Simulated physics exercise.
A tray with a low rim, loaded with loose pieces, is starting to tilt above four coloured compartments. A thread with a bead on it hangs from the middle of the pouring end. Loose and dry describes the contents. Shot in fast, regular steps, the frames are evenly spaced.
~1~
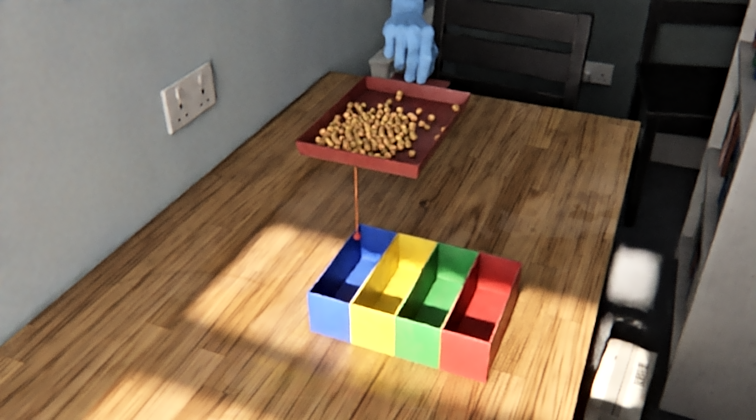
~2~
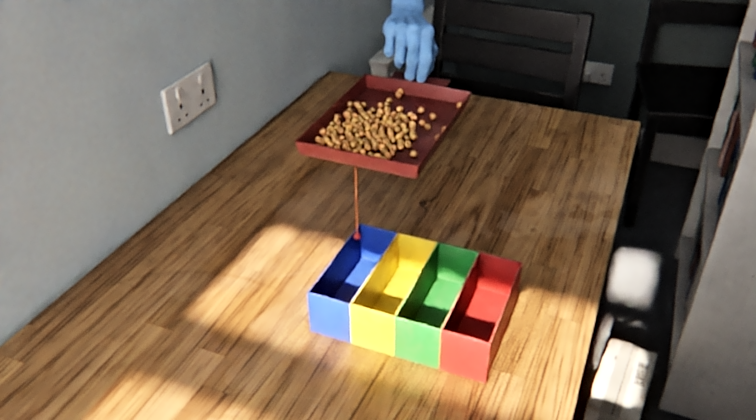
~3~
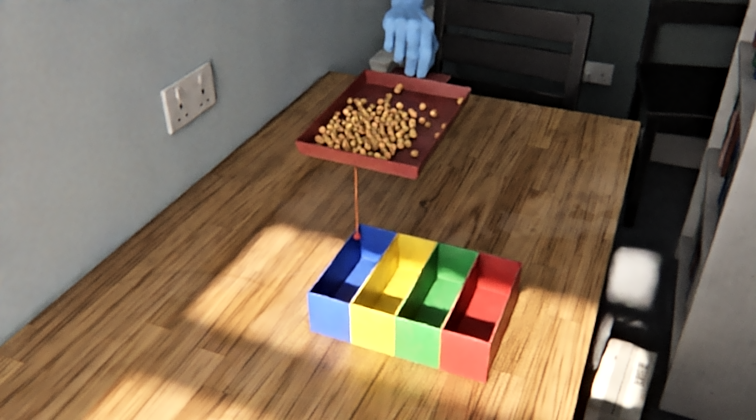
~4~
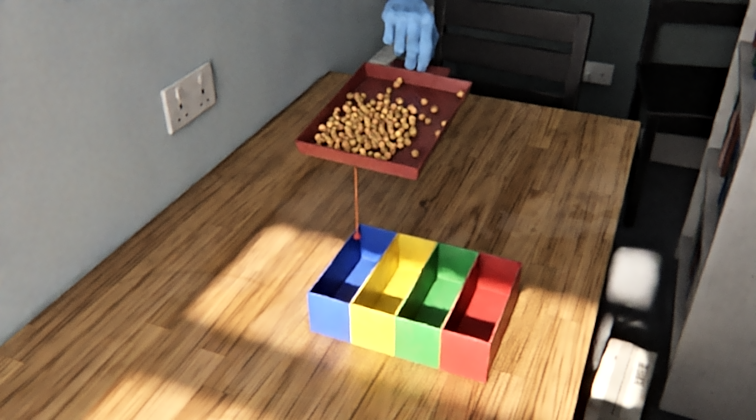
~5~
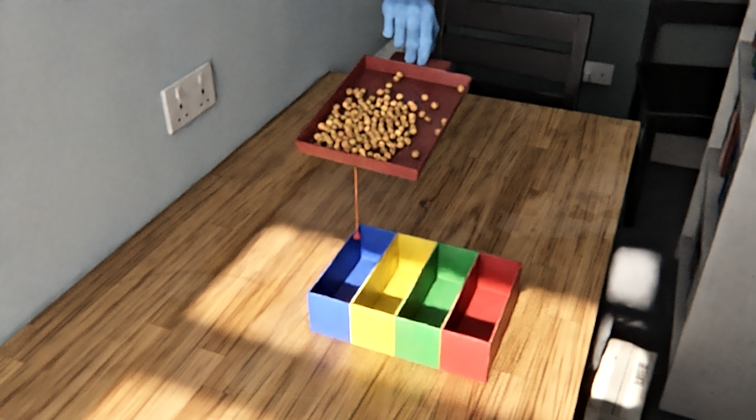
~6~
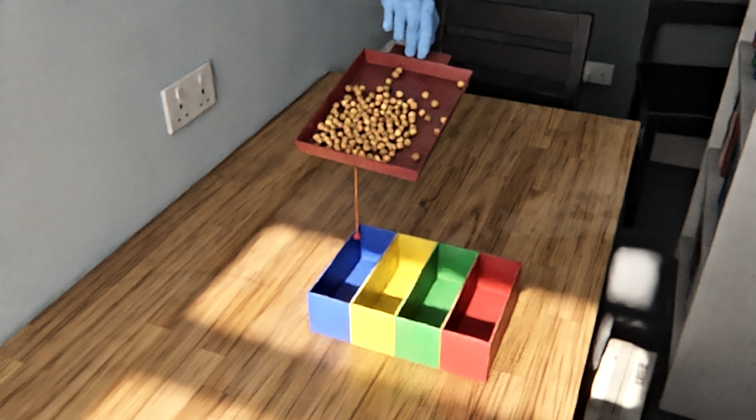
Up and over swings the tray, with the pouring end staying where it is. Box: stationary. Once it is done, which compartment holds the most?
The yellow compartment holds the most.
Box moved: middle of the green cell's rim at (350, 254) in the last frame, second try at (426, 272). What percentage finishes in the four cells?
Roughly 60 %, then roughly 100 %.
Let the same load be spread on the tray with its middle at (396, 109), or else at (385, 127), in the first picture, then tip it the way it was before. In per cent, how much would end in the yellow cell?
Estimate: 60 % first, 70 % second.
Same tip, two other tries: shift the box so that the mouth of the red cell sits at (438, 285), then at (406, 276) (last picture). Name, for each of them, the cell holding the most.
In turn: The cell in green; the red one.
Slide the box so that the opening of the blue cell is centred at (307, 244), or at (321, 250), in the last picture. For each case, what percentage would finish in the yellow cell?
Trial 1 around 10 percent, trial 2 around 20 percent.
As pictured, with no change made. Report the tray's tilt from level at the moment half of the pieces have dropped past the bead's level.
Roughly 85 degrees.
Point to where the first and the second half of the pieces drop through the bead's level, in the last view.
It goes through near (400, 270) first, then near (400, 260).
Soon, tray tipped steeply; nearly all on the tray; a stray few falling or outside the box.
A while on, tray tipped right over; a small part on the tray; about half in the yellow cell; a small part in the blue cell; a small part in the green cell; a stray few in the red cell; a small part falling or outside the box.
Towards the end, tray tipped past a quarter turn; about two thirds in the yellow cell; a small part in the blue cell; a small part in the green cell; a stray few in the red cell; a stray few falling or outside the box.
Finally, tray tipped past a quarter turn; about two thirds in the yellow cell; a small part in the blue cell; a small part in the green cell; a stray few in the red cell; a stray few outside the box.
